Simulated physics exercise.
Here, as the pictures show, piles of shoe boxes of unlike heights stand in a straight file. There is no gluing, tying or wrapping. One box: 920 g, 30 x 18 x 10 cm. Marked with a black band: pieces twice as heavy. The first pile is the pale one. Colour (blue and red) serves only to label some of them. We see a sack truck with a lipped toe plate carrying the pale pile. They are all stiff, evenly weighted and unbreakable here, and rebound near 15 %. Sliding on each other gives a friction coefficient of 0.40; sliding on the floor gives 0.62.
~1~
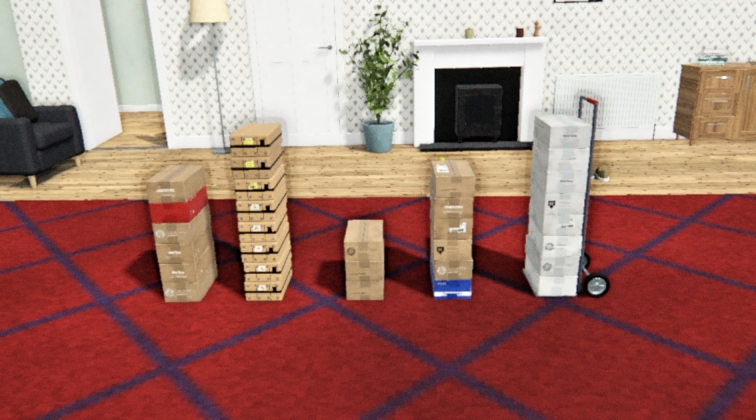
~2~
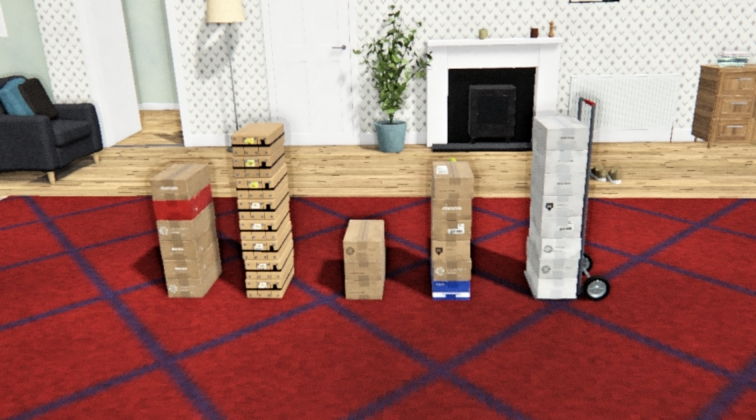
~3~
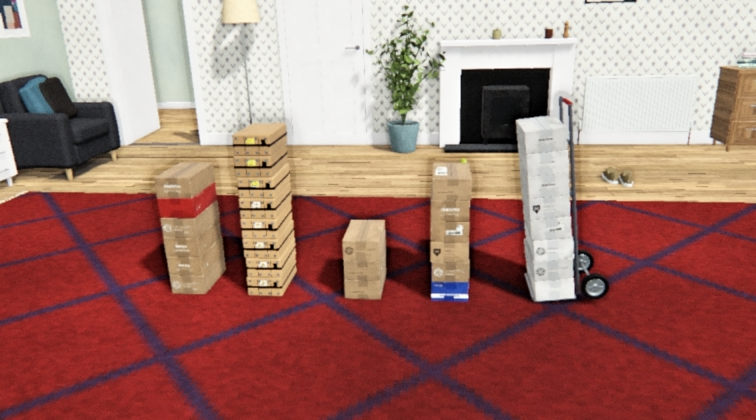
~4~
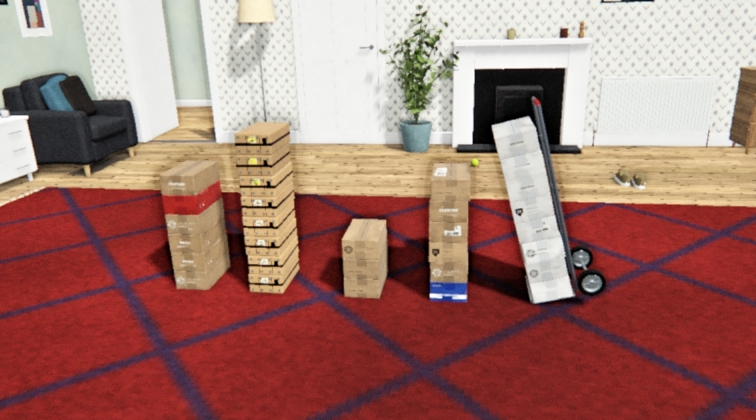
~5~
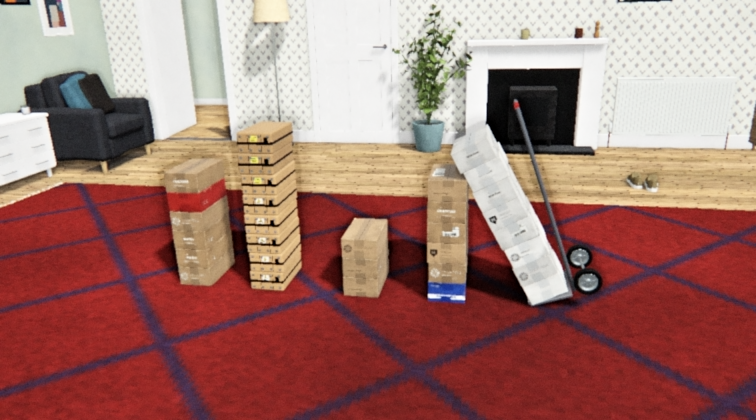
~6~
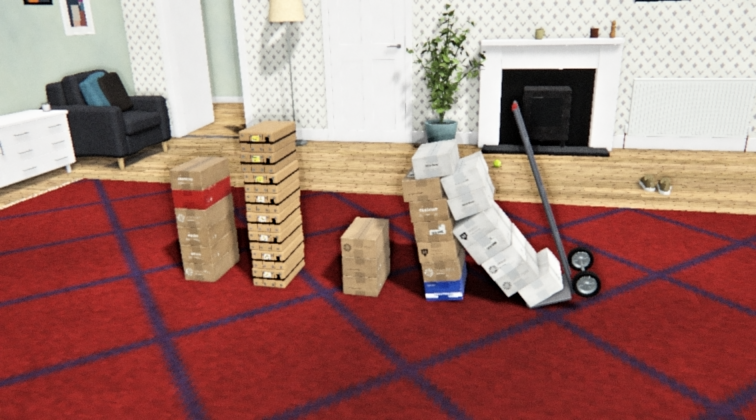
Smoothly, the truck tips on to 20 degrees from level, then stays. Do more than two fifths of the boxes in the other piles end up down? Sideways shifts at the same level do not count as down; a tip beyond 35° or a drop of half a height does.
No.
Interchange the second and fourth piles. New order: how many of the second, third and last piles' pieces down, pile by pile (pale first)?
Down per pile: Second 0, third 0, last 0.
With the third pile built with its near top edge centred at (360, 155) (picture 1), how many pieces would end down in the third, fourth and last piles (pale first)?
Third 7, fourth 8, last 6.
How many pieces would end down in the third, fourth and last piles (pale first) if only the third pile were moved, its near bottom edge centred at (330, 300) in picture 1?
You'd end with the third pile at 0, the fourth at 0 and the last at 0 down.
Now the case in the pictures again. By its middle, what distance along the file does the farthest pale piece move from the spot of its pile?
It ends some 120 cm away.
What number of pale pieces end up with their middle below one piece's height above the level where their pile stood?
The tally of pale pieces is 2.
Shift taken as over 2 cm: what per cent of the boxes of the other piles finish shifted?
That comes to 40 in a hundred.
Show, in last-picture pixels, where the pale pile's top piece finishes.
Close to (314, 253).
Then, 0.12 s after the last picture, 8 of the pale pile down; none of the 23 other boxes down, 6 disturbed; blue box leaning 15°.
Then, 0.30 s after the last picture, 8 of the pale pile down; 1 of the 23 other boxes down; blue box leaning 31°.
Then, 0.56 s after the last picture, 8 of the pale pile down; 5 of the 23 other boxes down; blue box leaning 33°.
At rest, 8 of the pale pile down; 5 of the 23 other boxes down; blue box leaning 31°; red box unmoved. That is 22 per cent. As the last picture would show them, middles, blue box near (440, 273), red box near (203, 192).
